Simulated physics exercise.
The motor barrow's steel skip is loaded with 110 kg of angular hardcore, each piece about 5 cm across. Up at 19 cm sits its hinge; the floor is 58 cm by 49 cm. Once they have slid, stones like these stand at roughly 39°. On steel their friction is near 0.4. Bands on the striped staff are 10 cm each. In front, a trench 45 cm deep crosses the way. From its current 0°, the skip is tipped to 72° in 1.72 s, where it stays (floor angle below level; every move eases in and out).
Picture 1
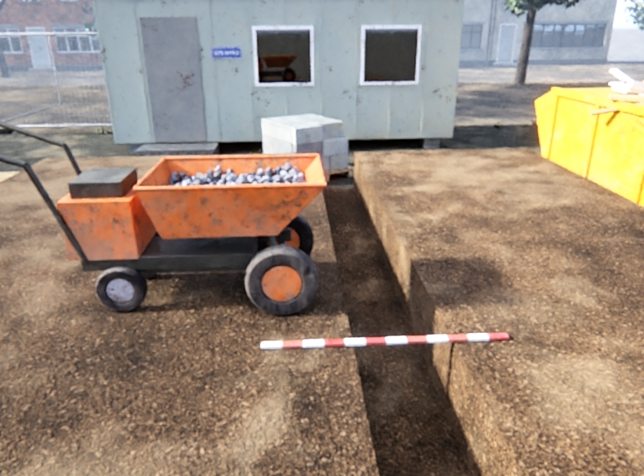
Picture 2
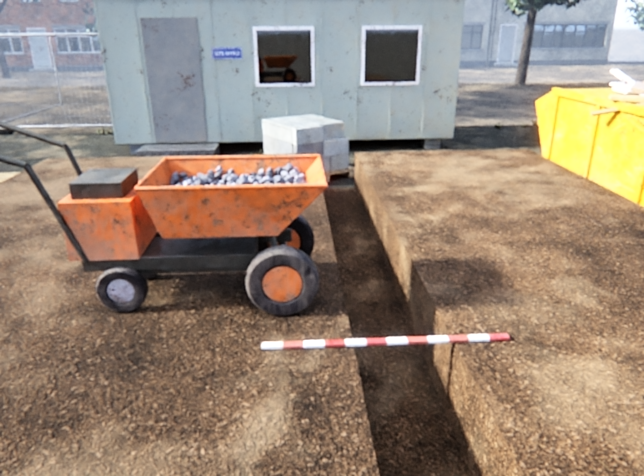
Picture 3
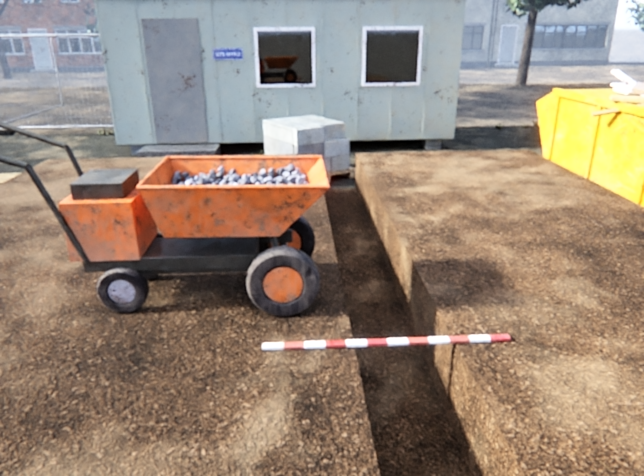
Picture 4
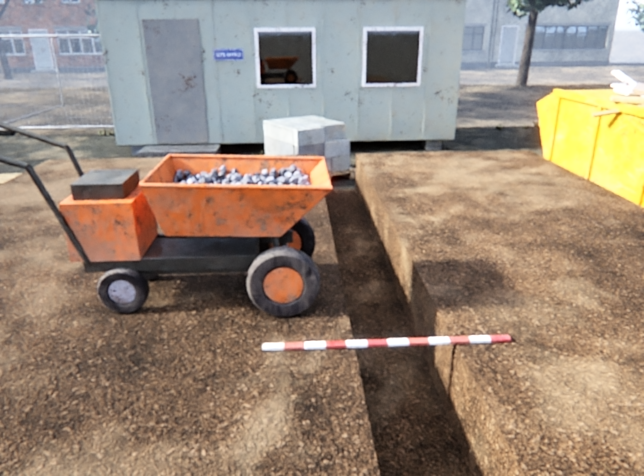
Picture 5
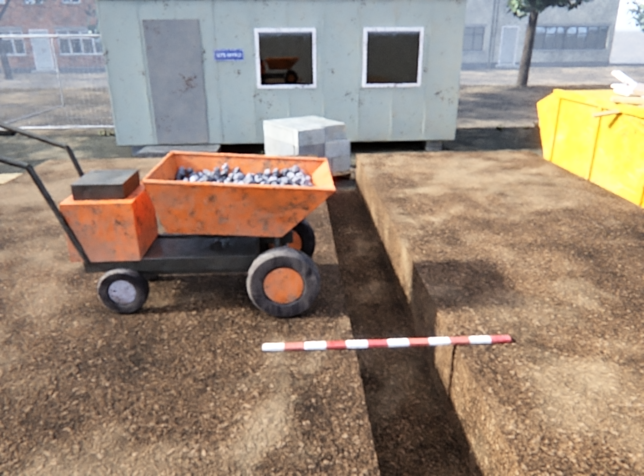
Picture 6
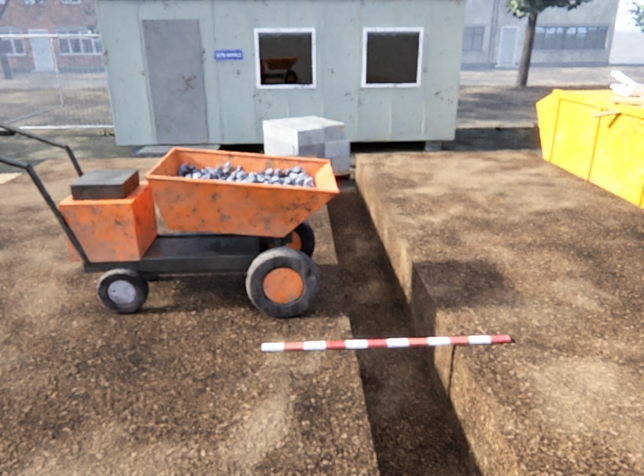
The video shows an orange motor barrow loaded with grey stones standing left of a narrow trench, near a striped staff and a pale cabin. Its skip stays almost level at first, then tilts slightly downward to the right.
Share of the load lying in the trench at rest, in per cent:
95 per cent.
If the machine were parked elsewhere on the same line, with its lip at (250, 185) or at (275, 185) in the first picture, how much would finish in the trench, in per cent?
First place: Near 75%; second place: Near 100%.
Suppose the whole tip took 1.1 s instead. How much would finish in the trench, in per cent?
That works out at about 90 in a hundred.
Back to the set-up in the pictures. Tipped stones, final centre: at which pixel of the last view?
(398, 340).
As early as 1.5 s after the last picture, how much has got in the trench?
About 40 per cent by then.
Then, 1.0 s after the last picture the floor is at 61°, 100 % in the skip; the foremost stones are at (382, 245).
Then, 1.5 s after the last picture the floor is at 72°, 55 % in the skip, 42 % in the trench, 2 % past the trench; the foremost stones are at (442, 288).
Then, 1.9 s after the last picture the floor is at 72°, 23 % in the skip, 71 % in the trench, 5 % past the trench; the foremost stones are at (472, 274).
Then, 3.8 s after the last picture the floor is at 72°, 0 % in the skip, 95 % in the trench, 5 % past the trench; the foremost stones are at (476, 273).
